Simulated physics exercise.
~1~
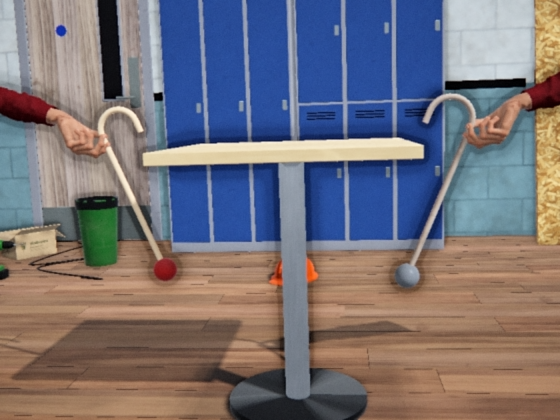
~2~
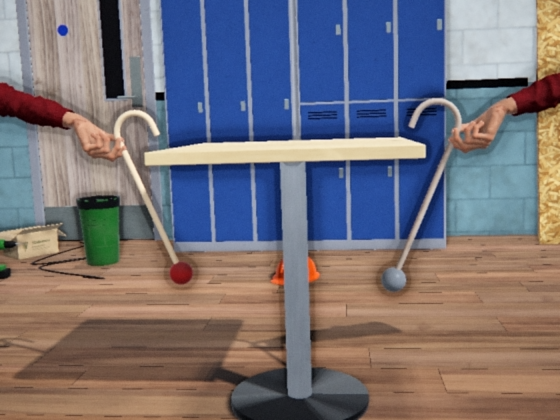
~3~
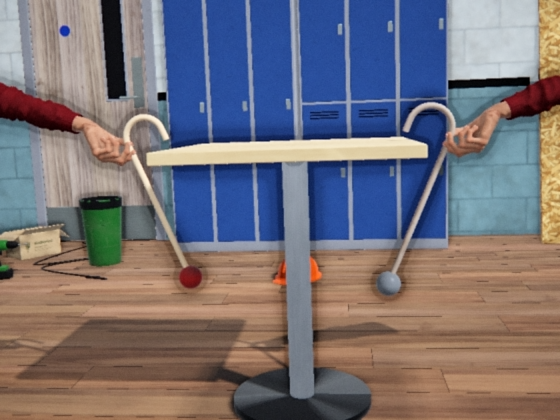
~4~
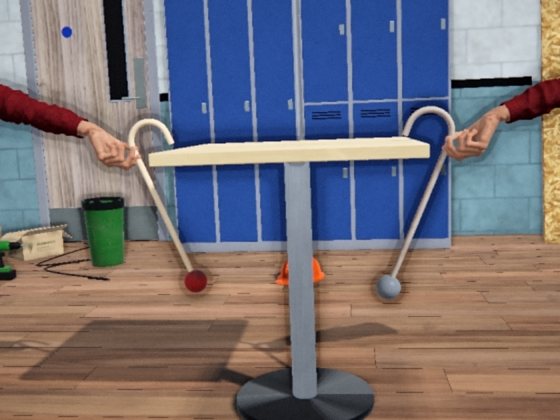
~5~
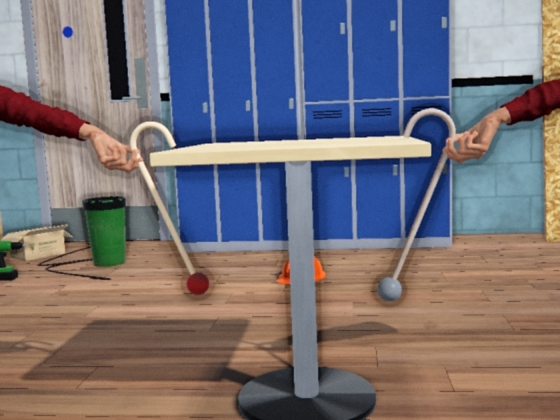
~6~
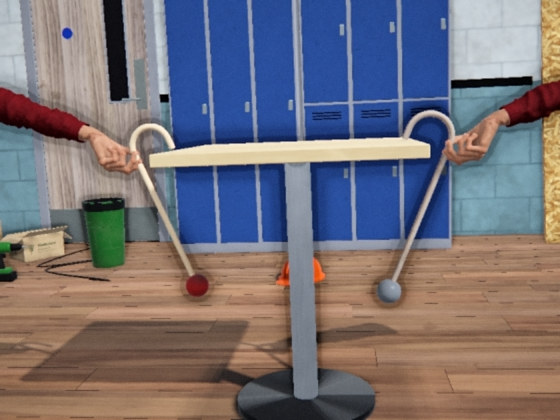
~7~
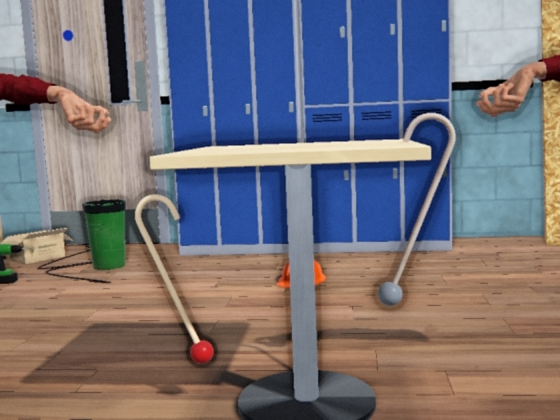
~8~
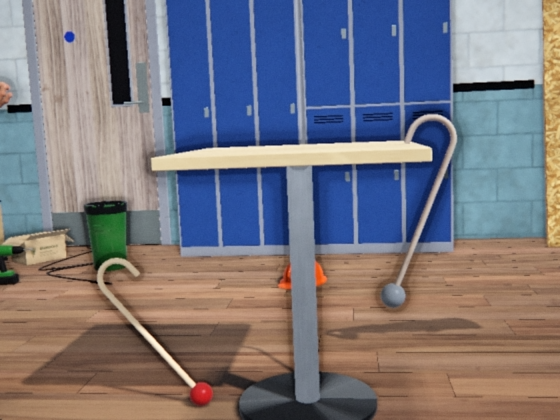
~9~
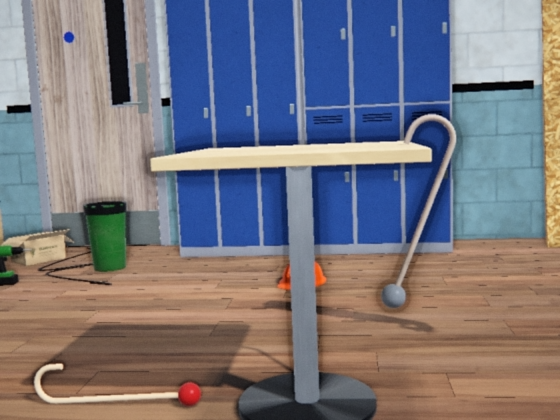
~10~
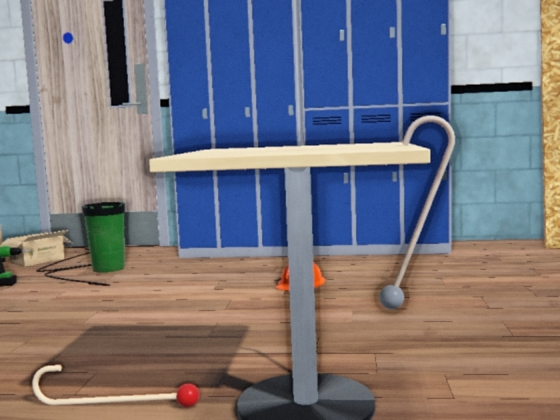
Two hands in red sleeves hooked a pair of canes with ball ends, one red and one grey, at opposite edges of a table and let go; the red-tipped one dropped and toppled flat on the floor, while the grey-tipped one stayed hanging.
